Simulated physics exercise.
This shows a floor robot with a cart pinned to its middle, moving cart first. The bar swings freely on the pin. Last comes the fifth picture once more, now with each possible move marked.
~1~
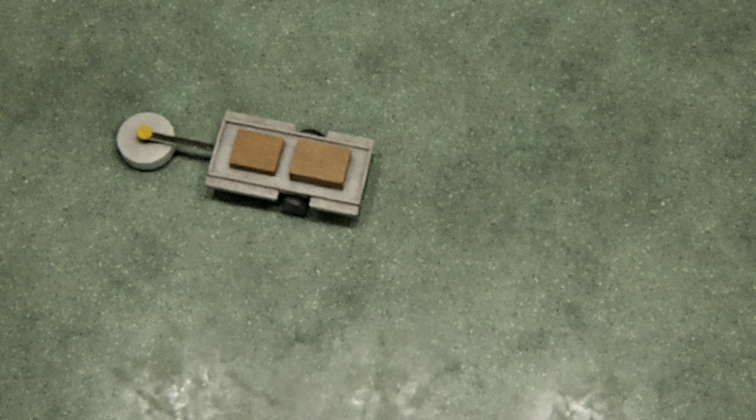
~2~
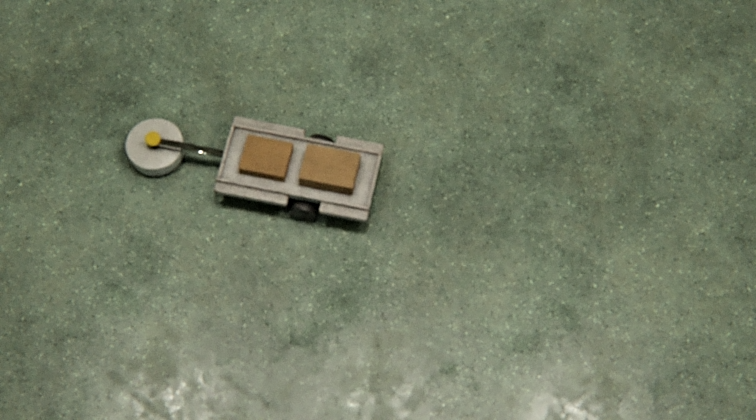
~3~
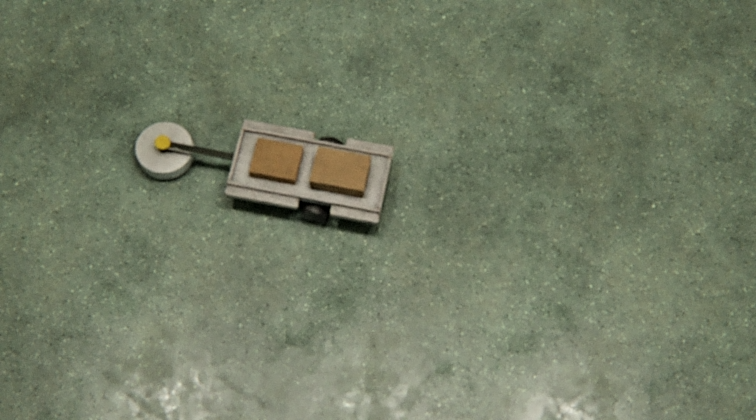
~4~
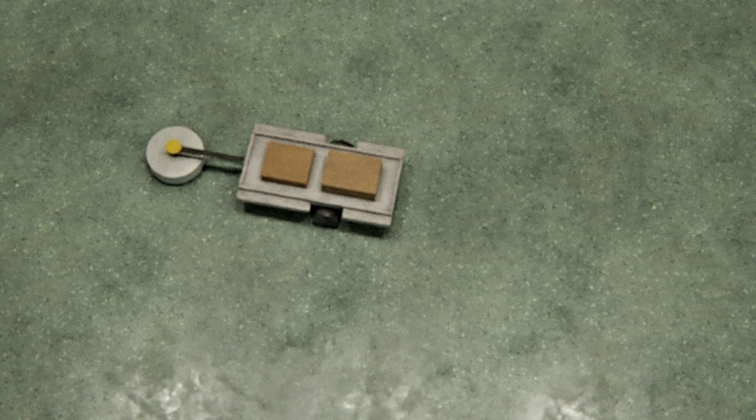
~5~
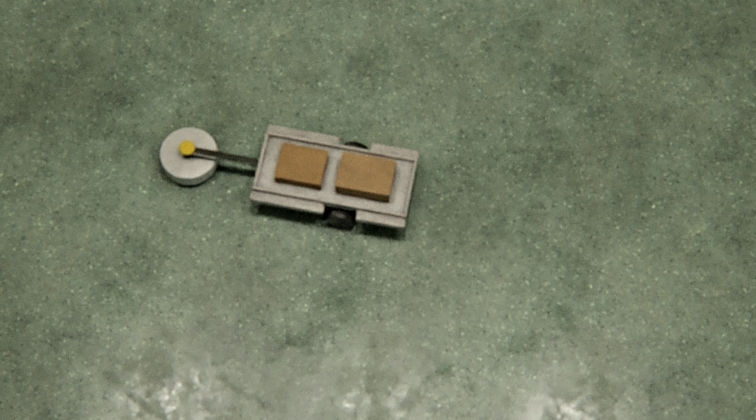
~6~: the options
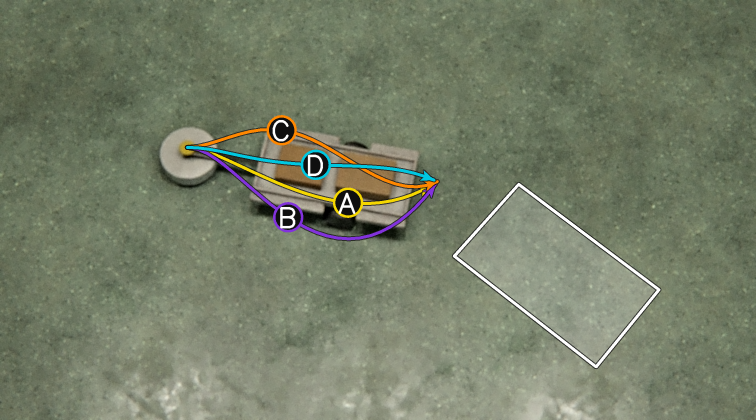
To begin with, a round, pale robot with a yellow pin sits left of a white cart carrying two brown blocks, joined by a dark bar on a green floor. The robot pushes the cart ahead of it a short way right and slightly down, then their path levels out, heading almost straight right.
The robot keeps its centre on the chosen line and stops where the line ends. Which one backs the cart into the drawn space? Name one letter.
Only C brings the cart into the box.
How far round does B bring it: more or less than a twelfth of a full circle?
More.
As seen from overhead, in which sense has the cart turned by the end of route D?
Clockwise.
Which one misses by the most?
The widest miss is B.
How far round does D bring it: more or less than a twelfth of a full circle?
Less.
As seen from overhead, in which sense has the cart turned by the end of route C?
Clockwise.
On the marked copy, A from (187, 147) via (306, 193) to (431, 185); B from (187, 147) via (307, 228) to (435, 184); C from (187, 147) via (312, 139) to (437, 182); D from (187, 147) via (316, 165) to (434, 180); the bay at (556, 273).
With C. Early on, robot (279, 137), cart (411, 196).
Further on, robot (360, 174), cart (493, 240).
At the end, robot (436, 188), cart (558, 275); the cart stands in the bay.
As for the rest, A leaves the cart at (589, 179), out of the bay; B leaves the cart at (568, 121), out of the bay; D leaves the cart at (581, 236), out of the bay.
